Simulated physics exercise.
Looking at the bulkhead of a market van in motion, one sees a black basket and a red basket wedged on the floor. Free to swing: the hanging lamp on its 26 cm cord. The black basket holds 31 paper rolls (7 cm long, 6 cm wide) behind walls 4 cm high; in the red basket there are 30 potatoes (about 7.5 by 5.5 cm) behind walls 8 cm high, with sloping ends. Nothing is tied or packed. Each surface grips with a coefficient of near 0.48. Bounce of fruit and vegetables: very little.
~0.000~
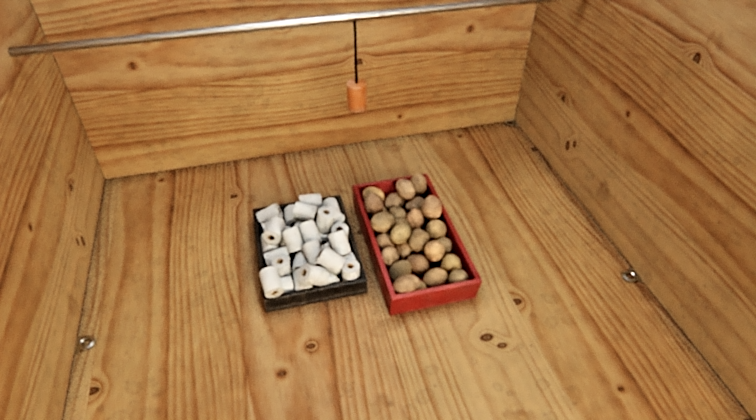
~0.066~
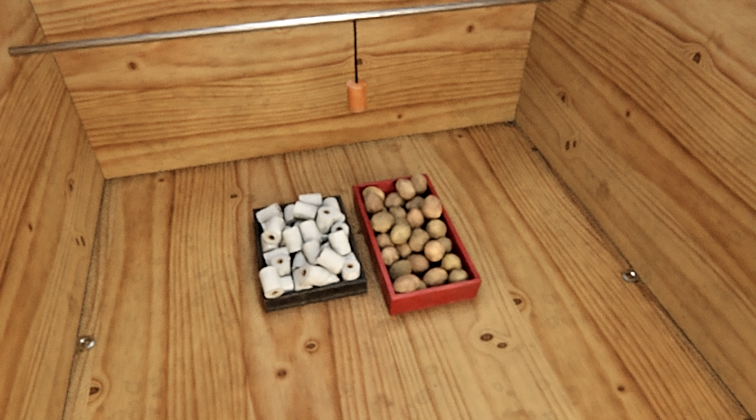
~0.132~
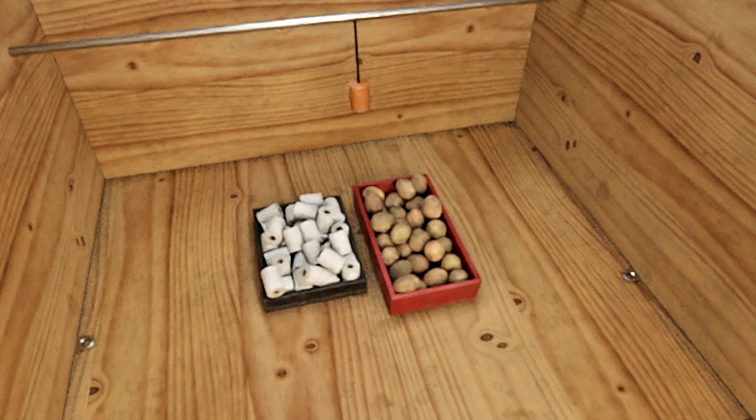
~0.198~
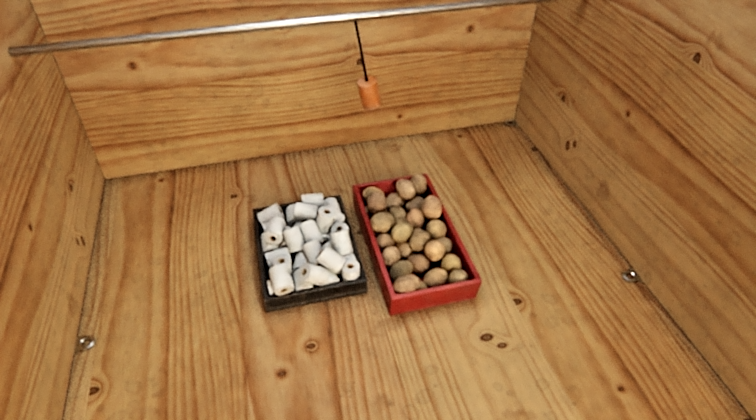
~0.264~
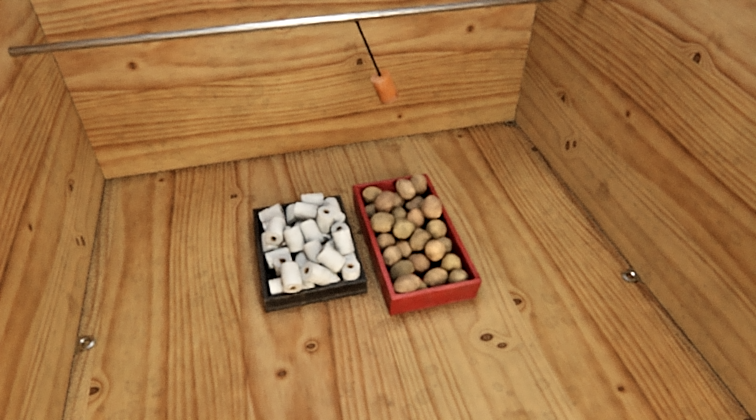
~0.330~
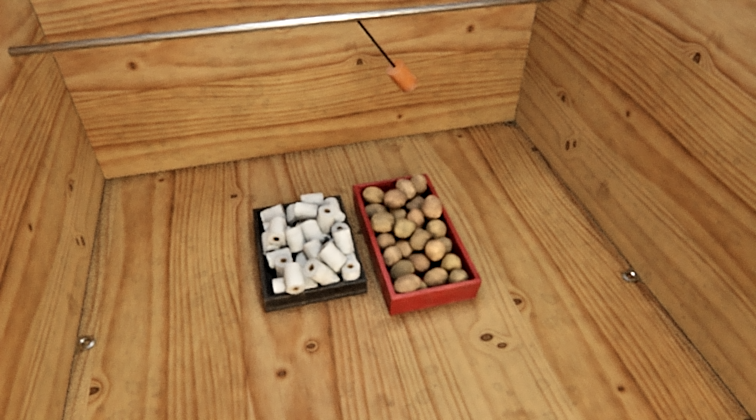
The footage shows a black basket of white paper rolls beside a red basket of potatoes on a wooden floor; a small orange lamp hanging behind them swings increasingly to the right, while the contents shift slightly within the baskets.
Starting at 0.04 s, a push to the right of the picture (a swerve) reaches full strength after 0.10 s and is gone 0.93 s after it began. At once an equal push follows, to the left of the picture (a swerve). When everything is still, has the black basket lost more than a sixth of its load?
Yes - losses surpass one in six.
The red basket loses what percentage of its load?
Red basket: 5% lost.
After 0.68 s, black basket 30 in, 1 out and red basket 30 in, 0 out.
After 1.11 s, black basket 27 in, 4 out and red basket 30 in, 0 out.
After 1.72 s, black basket 24 in, 7 out and red basket 29 in, 1 out.
Outcome (at 2.50 s), black basket 20 in, 11 out and red basket 29 in, 1 out. Asked share, 11 of 31, 35 per cent.
